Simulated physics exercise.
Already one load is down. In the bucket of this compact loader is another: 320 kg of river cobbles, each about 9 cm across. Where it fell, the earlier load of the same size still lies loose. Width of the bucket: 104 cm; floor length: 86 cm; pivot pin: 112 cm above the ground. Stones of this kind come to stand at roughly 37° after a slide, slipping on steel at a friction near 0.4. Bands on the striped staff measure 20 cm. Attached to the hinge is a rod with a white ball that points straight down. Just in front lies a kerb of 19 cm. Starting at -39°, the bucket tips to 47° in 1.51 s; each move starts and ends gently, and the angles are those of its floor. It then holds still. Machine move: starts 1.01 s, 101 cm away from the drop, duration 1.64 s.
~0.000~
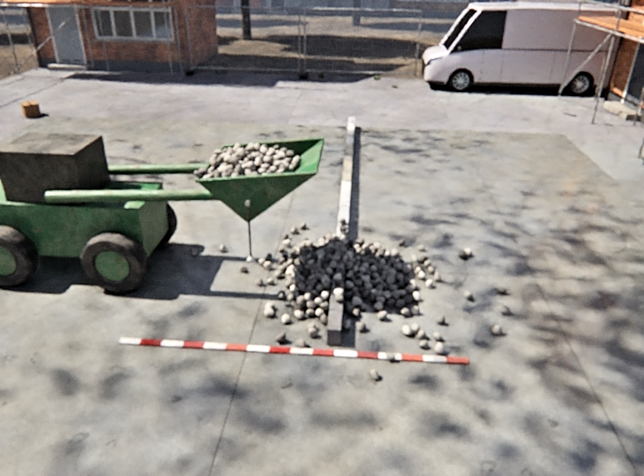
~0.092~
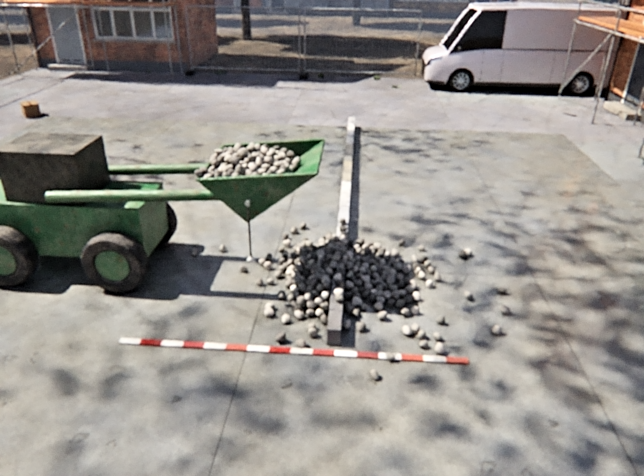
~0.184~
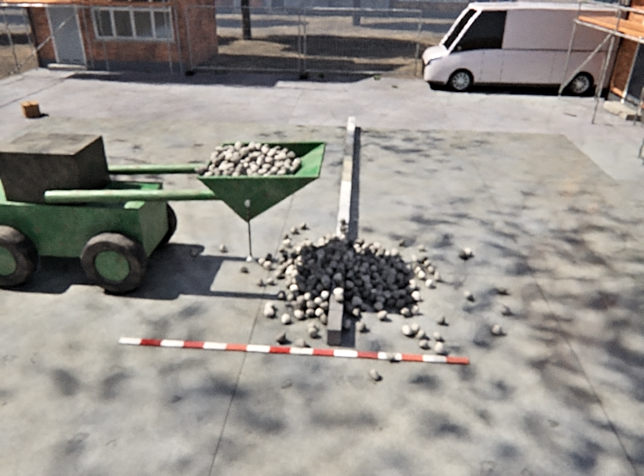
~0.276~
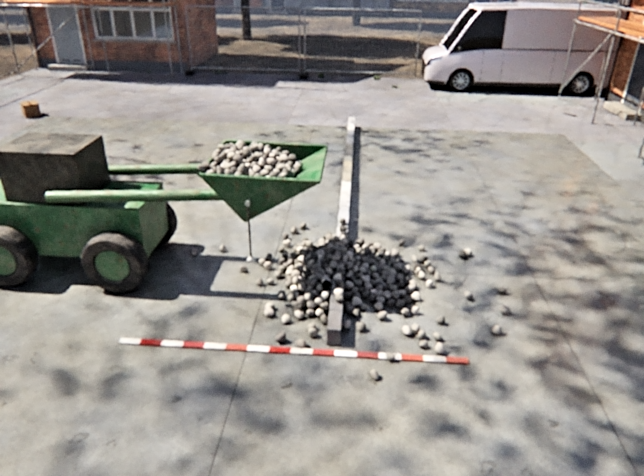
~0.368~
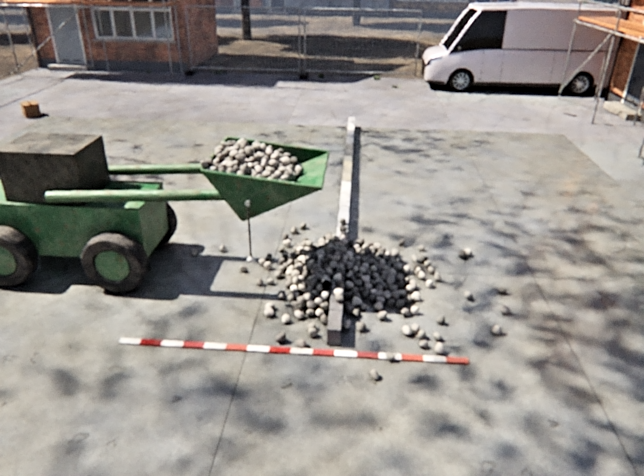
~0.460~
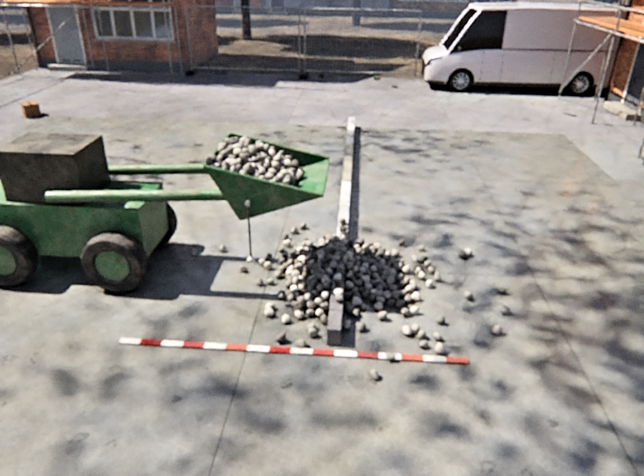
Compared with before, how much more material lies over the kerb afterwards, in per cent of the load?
Some 4 per cent of a load more.
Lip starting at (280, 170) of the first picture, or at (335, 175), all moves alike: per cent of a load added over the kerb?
Roughly 0 per cent, then 20 per cent.
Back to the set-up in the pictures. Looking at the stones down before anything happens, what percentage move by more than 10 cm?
The answer is about 10 per cent.
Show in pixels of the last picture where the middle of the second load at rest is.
Roughly at (295, 266) in the last picture.
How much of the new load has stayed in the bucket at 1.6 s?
It holds some 10 percent.
After 1.1 s the floor is at 33°; in per cent of one load, 97 in the bucket, 65 on this side of the kerb, 40 over the kerb; the foremost stones are at (470, 283).
After 1.6 s the floor is at 47°; in per cent of one load, 8 in the bucket, 151 on this side of the kerb, 42 over the kerb; the foremost stones are at (470, 283).
After 3.1 s the floor is at 47°; in per cent of one load, 0 in the bucket, 158 on this side of the kerb, 44 over the kerb; the foremost stones are at (470, 283).
After 5.8 s the floor is at 47°; in per cent of one load, 0 in the bucket, 158 on this side of the kerb, 44 over the kerb; the foremost stones are at (470, 283). Net gain over the kerb, 4.
